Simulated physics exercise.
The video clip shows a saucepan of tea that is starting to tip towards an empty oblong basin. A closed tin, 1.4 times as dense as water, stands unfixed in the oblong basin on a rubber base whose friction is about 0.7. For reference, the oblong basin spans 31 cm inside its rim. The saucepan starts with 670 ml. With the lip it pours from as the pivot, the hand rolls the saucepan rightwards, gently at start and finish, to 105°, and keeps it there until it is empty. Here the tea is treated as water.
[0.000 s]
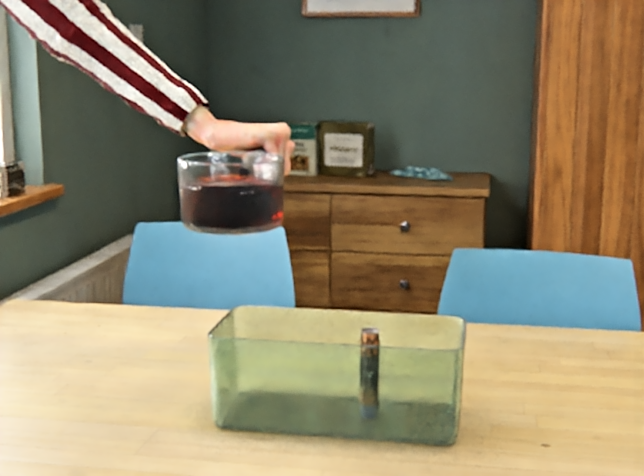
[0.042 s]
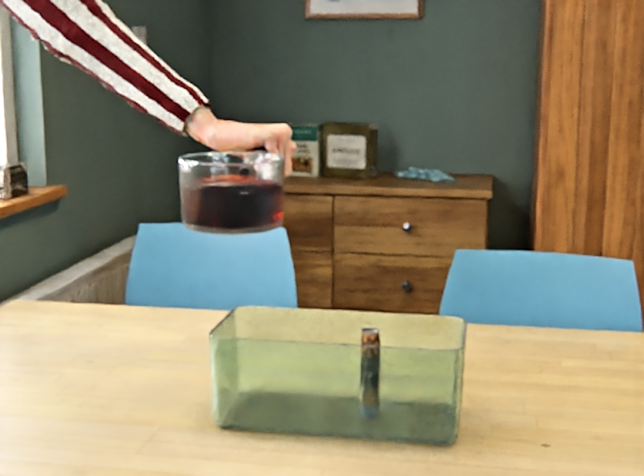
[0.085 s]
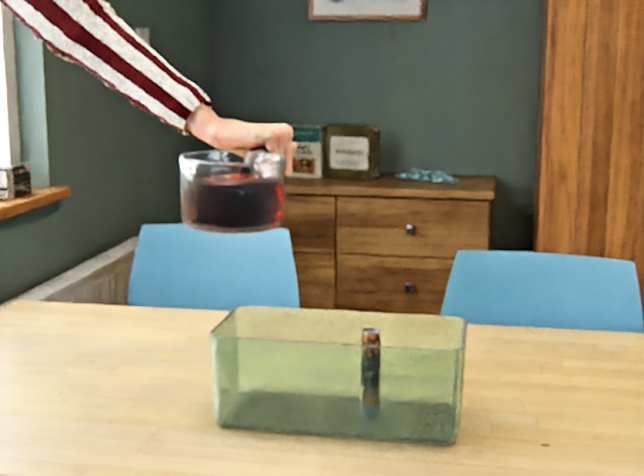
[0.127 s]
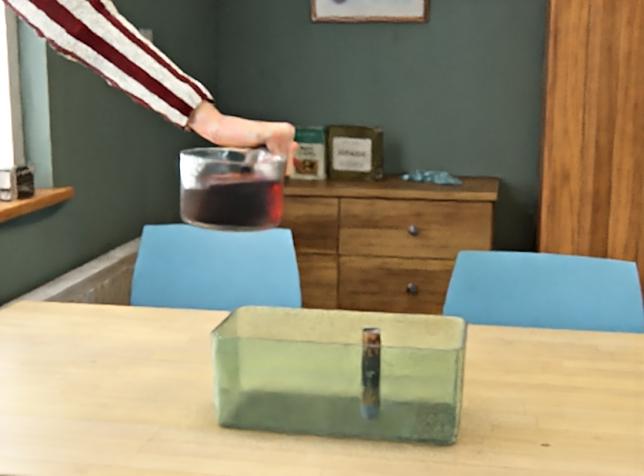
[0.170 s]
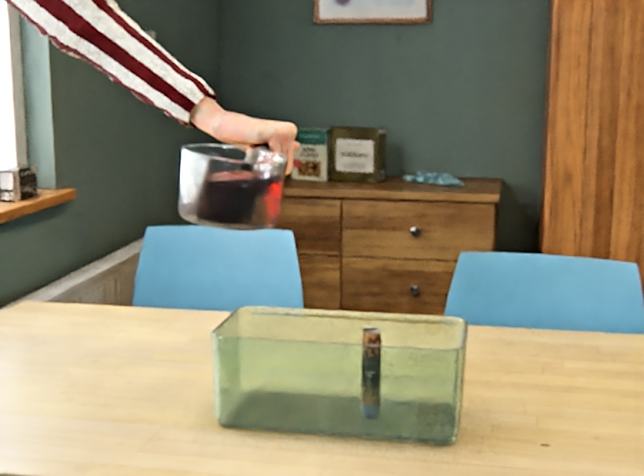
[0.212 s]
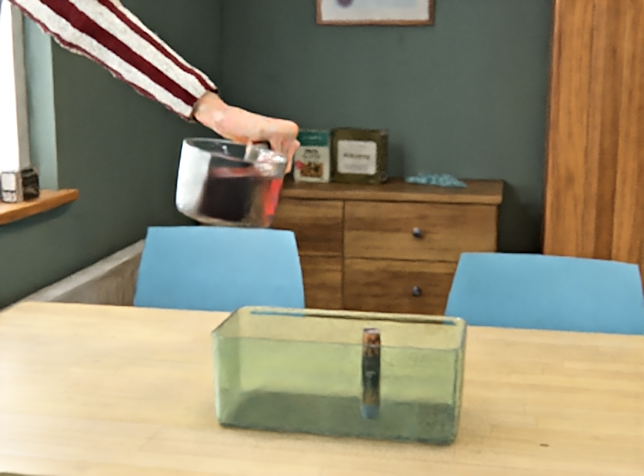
A hand in a striped sleeve holding a glass saucepan of dark red tea, slowly tilting it rightwards above a green-tinted oblong basin.
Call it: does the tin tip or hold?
It holds.
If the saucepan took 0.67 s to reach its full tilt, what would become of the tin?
In that case the tin stays vertical.
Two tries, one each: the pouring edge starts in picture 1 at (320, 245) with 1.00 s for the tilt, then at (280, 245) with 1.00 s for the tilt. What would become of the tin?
In the first try it remains standing; in the second it comes down.
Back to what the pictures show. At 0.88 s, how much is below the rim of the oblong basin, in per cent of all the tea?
The share is close to 38 percent.
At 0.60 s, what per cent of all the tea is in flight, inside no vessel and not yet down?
Roughly 20 %.
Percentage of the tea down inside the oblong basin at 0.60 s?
Around 0 percent.
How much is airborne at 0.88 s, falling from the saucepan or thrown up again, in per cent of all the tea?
Around 44 per cent of the liquid is in flight.
After 0.60 s the tilt is 68° and 81 per cent is still to pour; the tin stands where it began.
After 0.88 s the tilt is 101° and 18 per cent is still to pour; the tin stands where it began.
After 1.18 s the tilt is 105° and 1 per cent is still to pour; the tin stands where it began.
After 1.50 s the tilt is 105° and 0 per cent is still to pour; the tin stands where it began.
In the end the tin stands where it began.
